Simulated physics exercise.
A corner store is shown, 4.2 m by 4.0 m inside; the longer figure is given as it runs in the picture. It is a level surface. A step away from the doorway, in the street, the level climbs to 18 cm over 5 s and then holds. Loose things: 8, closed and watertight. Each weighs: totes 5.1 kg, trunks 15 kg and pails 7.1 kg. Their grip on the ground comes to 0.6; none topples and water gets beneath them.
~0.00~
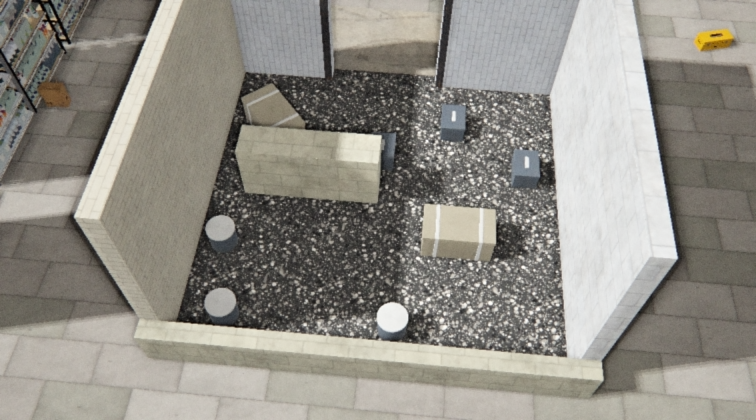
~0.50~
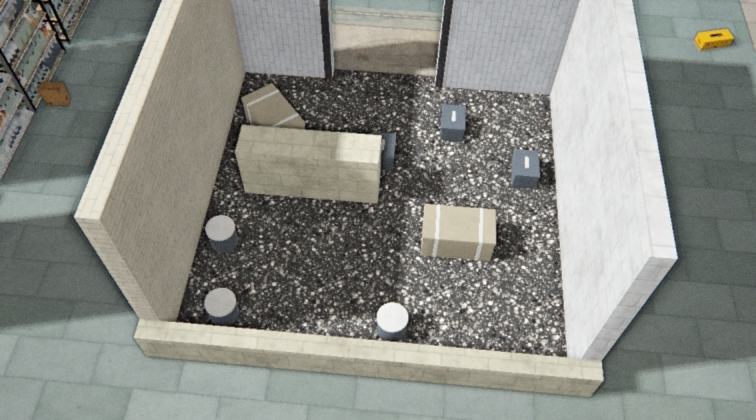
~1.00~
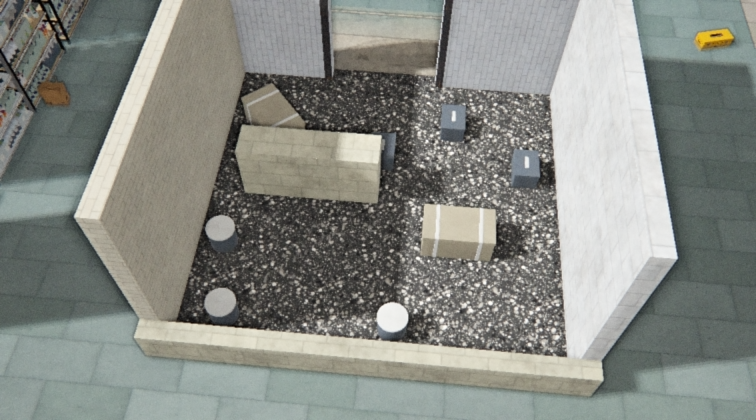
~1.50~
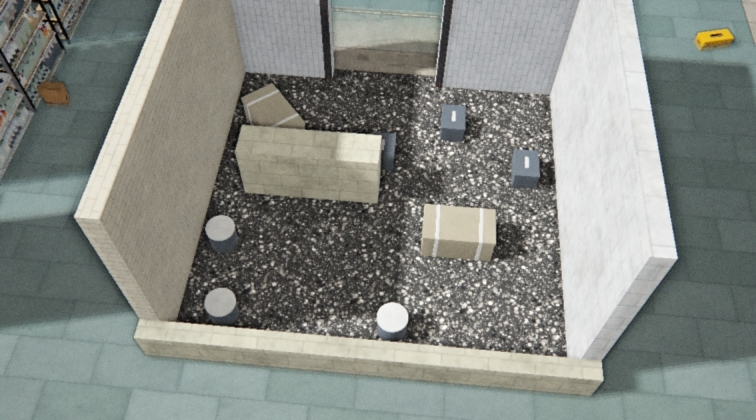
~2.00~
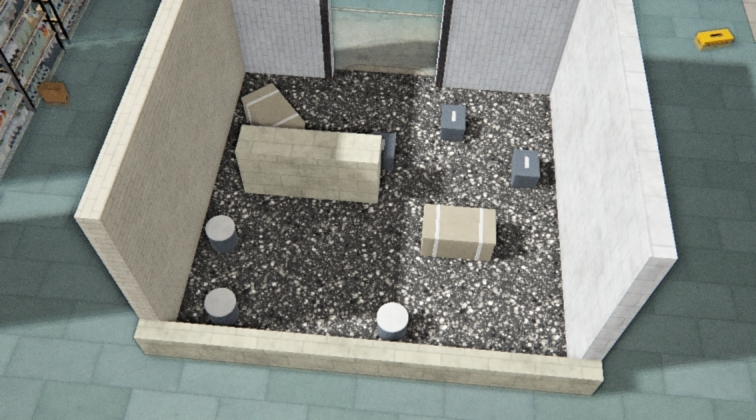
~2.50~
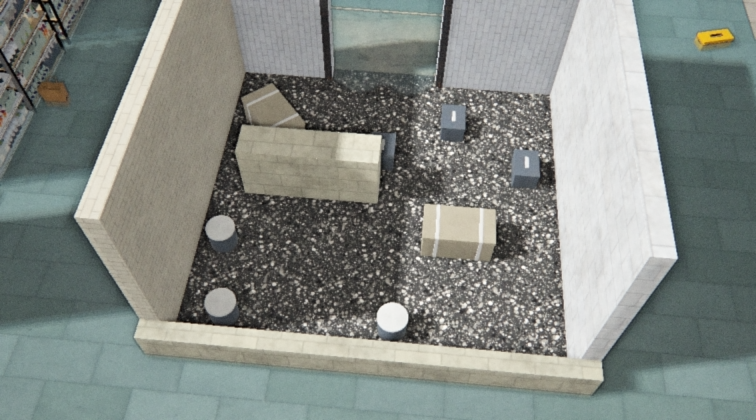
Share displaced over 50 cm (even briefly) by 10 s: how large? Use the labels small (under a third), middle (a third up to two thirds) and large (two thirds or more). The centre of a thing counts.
Middle.
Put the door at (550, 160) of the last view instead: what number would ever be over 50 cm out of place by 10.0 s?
You'd get 3 in that case.
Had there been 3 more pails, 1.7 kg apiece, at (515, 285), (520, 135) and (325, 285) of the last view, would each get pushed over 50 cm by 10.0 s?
Above the limit, then inside the limit, then inside the limit.
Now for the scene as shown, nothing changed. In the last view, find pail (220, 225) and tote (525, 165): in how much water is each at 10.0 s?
First roughly 4 cm, second roughly 4 cm.
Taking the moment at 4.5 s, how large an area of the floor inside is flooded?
I'd estimate close to 3.5 m2.
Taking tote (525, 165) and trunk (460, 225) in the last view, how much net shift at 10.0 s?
0 cm and 120 cm respectively.
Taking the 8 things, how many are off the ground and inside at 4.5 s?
That would be 0 of them.
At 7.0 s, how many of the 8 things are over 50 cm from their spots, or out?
Result: 1.
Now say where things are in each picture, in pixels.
The first picture shows a tote at (527, 163) rests on the ground; a trunk at (460, 223), on the bottom; 0.0 m2 under water; 0 of 8 have shifted.
The second picture shows a tote at (527, 163) rests on the ground; a trunk at (460, 223) rests on the ground; water covers 0.0 m2; 0 of 8 have shifted.
The third picture shows a tote at (527, 163), on the bottom; a trunk at (460, 223), on the bottom; 0.0 m2 under water; 0 of 8 have shifted.
The fourth picture shows a tote at (527, 163) rests on the ground; a trunk at (460, 223) rests on the ground; water covers 0.0 m2; 0 of 8 have shifted.
The fifth picture shows a tote at (527, 163) rests on the ground; a trunk at (460, 223), on the bottom; water covers 0.0 m2; 0 of 8 have shifted.
The sixth picture shows a tote at (527, 163) rests on the ground; a trunk at (460, 223), on the bottom; water covers 0.2 m2; 0 of 8 have shifted.
After 3.5 s 0 of 8 are over 50 cm from their spots; 0 afloat.
After 4.5 s 0 of 8 are over 50 cm from their spots; 0 afloat.
After 7.0 s 1 of 8 are over 50 cm from their spots; 1 afloat.
After 10.0 s 3 of 8 are over 50 cm from their spots, and 3 have been at some point; 3 afloat.
